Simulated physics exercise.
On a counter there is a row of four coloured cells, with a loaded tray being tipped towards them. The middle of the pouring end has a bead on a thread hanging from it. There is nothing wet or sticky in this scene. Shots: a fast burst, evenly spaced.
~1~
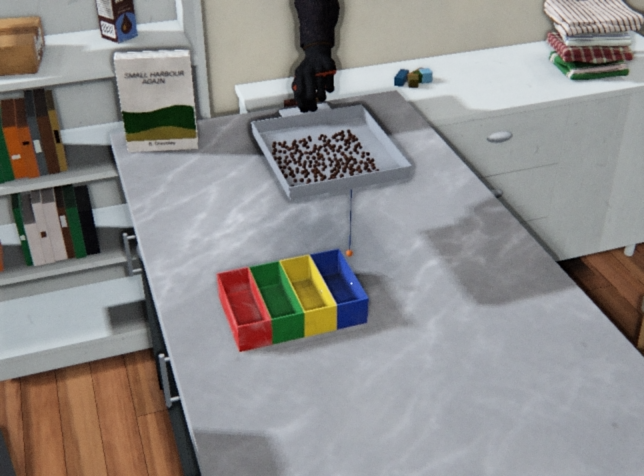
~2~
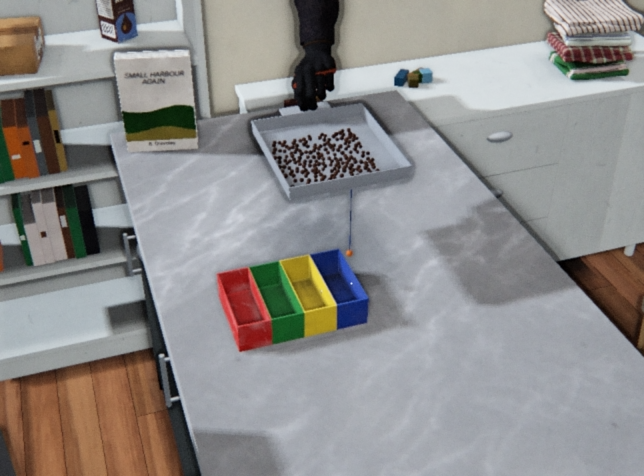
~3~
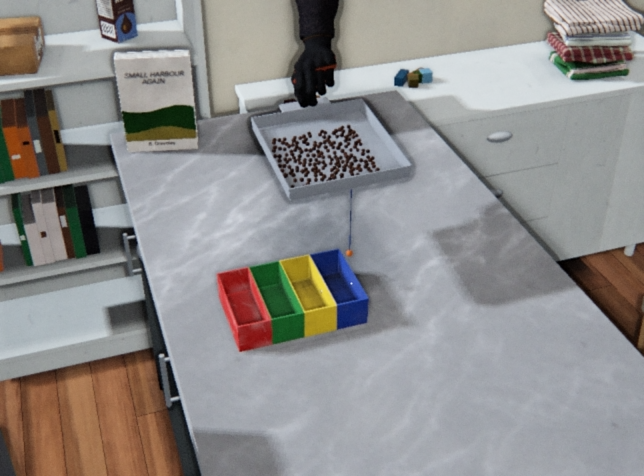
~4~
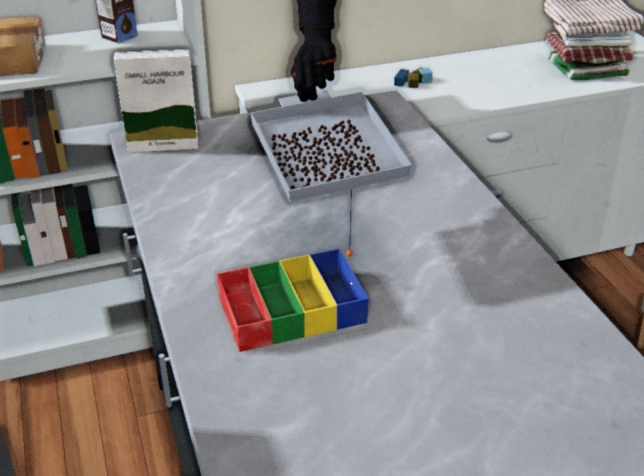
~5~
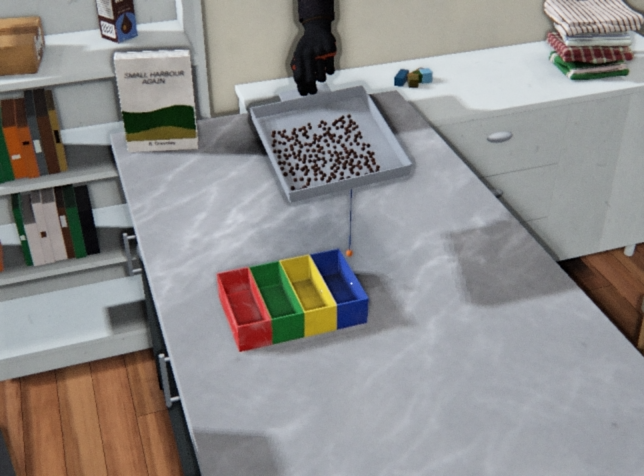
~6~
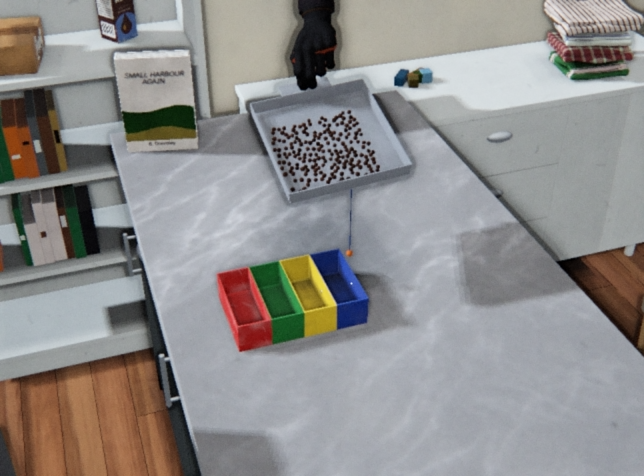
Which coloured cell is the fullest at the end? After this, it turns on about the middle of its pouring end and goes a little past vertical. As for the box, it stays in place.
The yellow one.
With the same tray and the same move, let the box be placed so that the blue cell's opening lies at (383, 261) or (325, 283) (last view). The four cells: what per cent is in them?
Roughly 100 per cent the first time and 90 per cent the second.
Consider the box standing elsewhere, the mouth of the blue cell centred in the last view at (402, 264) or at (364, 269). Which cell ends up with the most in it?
The first placement favours the cell in red, while the second favours the cell in green.
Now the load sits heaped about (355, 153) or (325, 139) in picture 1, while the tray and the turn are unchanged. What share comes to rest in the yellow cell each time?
The first start yields 50 per cent, the second 70 per cent.
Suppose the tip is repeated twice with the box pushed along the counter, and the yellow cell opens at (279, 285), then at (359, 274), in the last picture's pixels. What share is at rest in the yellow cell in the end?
Close to 20 in a hundred, then close to 10 in a hundred.
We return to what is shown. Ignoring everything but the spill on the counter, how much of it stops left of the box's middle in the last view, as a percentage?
10 %, roughly.
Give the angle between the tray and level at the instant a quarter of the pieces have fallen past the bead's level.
About 110° of tilt.
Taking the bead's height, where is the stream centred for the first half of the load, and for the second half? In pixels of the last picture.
I'd say around (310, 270) at first, then around (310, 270).
Soon after the last picture, tray tipped steeply; all on the tray.
A little later, tray tipped right over; nearly all on the tray; a stray few in the green cell; a stray few falling or outside the box.
Later still, tray tipped past a quarter turn; about two thirds in the yellow cell; about a quarter in the blue cell; a small part in the green cell; a stray few in the red cell; a small part falling or outside the box.
At rest, tray tipped past a quarter turn; about two thirds in the yellow cell; about a quarter in the blue cell; a small part in the green cell; a stray few in the red cell; a small part outside the box.
